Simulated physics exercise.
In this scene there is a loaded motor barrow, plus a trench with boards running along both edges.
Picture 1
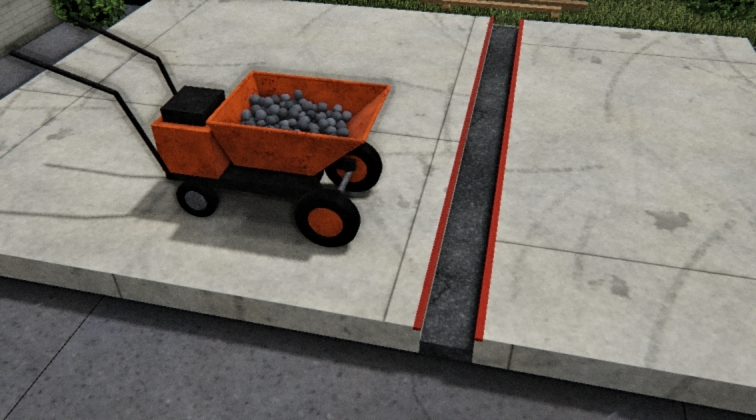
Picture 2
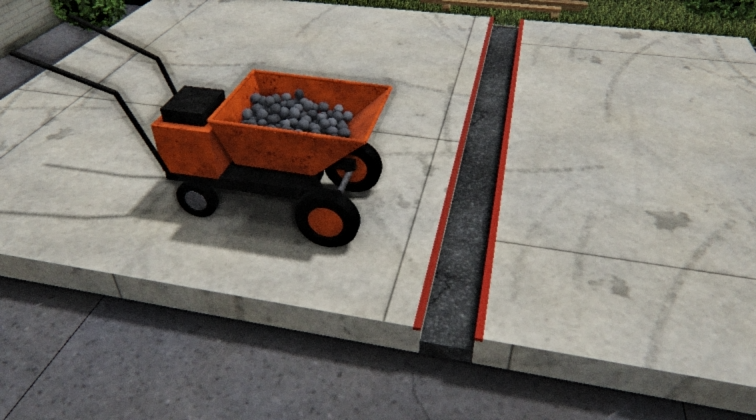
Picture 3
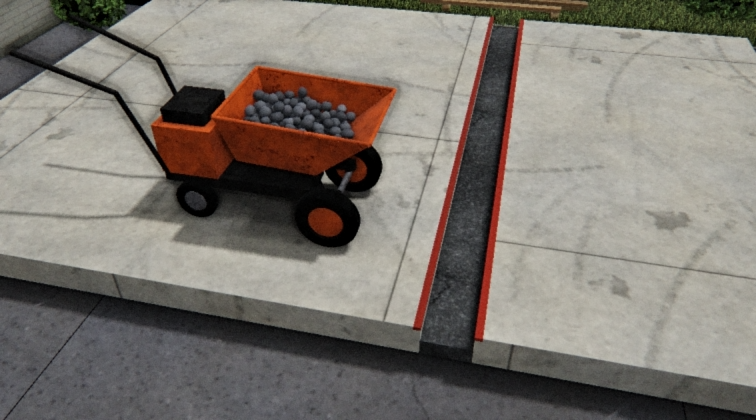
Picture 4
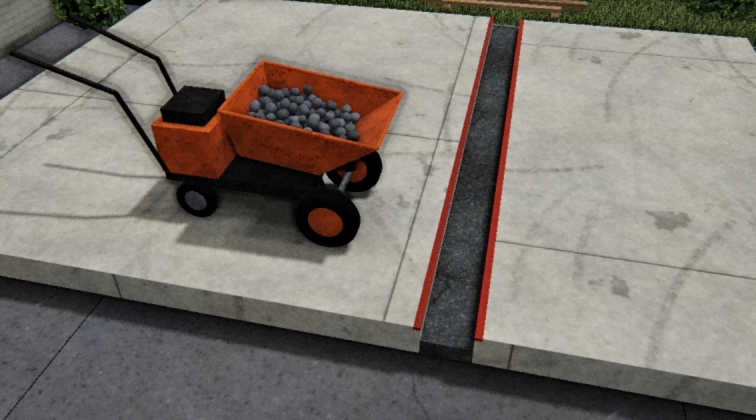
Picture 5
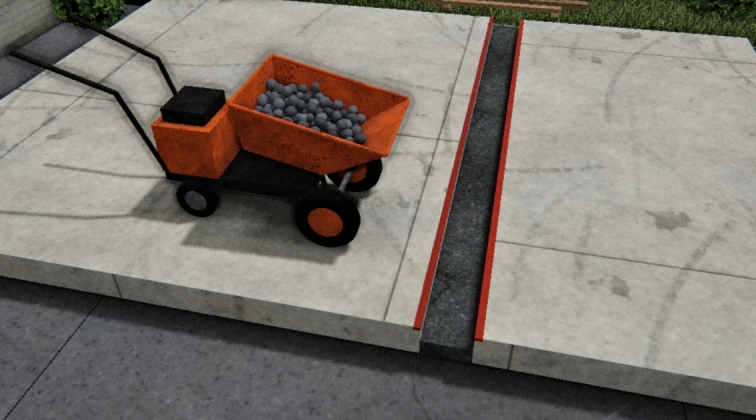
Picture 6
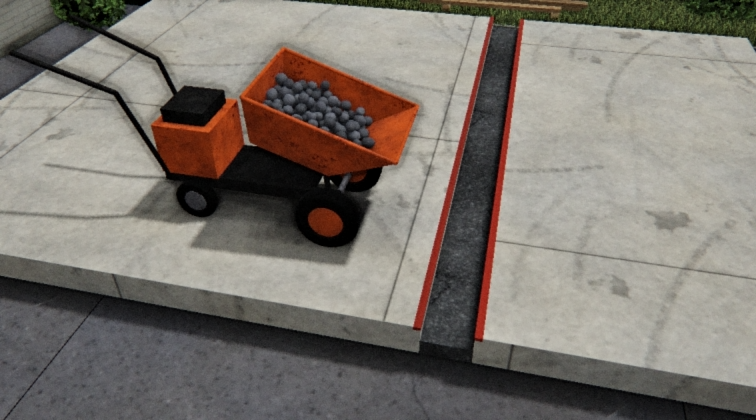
On a concrete slab beside a narrow red-edged trench, an orange motor barrow standing still, its skip of grey cobbles gradually tilting rightward.
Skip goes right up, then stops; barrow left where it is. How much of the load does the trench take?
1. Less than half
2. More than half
Option 2: More than half.
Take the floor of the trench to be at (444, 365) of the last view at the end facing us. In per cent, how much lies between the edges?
Something close to 90 per cent.
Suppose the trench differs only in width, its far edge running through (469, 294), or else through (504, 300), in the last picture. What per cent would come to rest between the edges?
50 % and 80 %, give or take.
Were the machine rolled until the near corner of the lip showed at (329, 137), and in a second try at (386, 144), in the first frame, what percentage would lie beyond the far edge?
In turn 0 and 30 in a hundred.
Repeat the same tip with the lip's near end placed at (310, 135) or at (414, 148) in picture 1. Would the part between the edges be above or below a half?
For the first try, shy of half; for the second, shy of half.
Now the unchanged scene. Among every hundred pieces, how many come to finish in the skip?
Something like 25 in every hundred.
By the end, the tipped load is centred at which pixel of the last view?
The centre comes to rest close to (469, 235).
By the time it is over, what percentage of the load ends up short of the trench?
Call it some 5 percent of the pieces.
Soon, skip tipped steeply; all in the skip.
A while on, skip tipped right over; about two thirds in the skip; a stray few short of the trench; about a third in or heaped over the trench; a stray few falling.
Towards the end, skip tipped right over; about a quarter in the skip; a stray few short of the trench; about two thirds in or heaped over the trench; a small part beyond it.
Finally, skip tipped right over; about a quarter in the skip; a stray few short of the trench; about two thirds in or heaped over the trench; a small part beyond it.
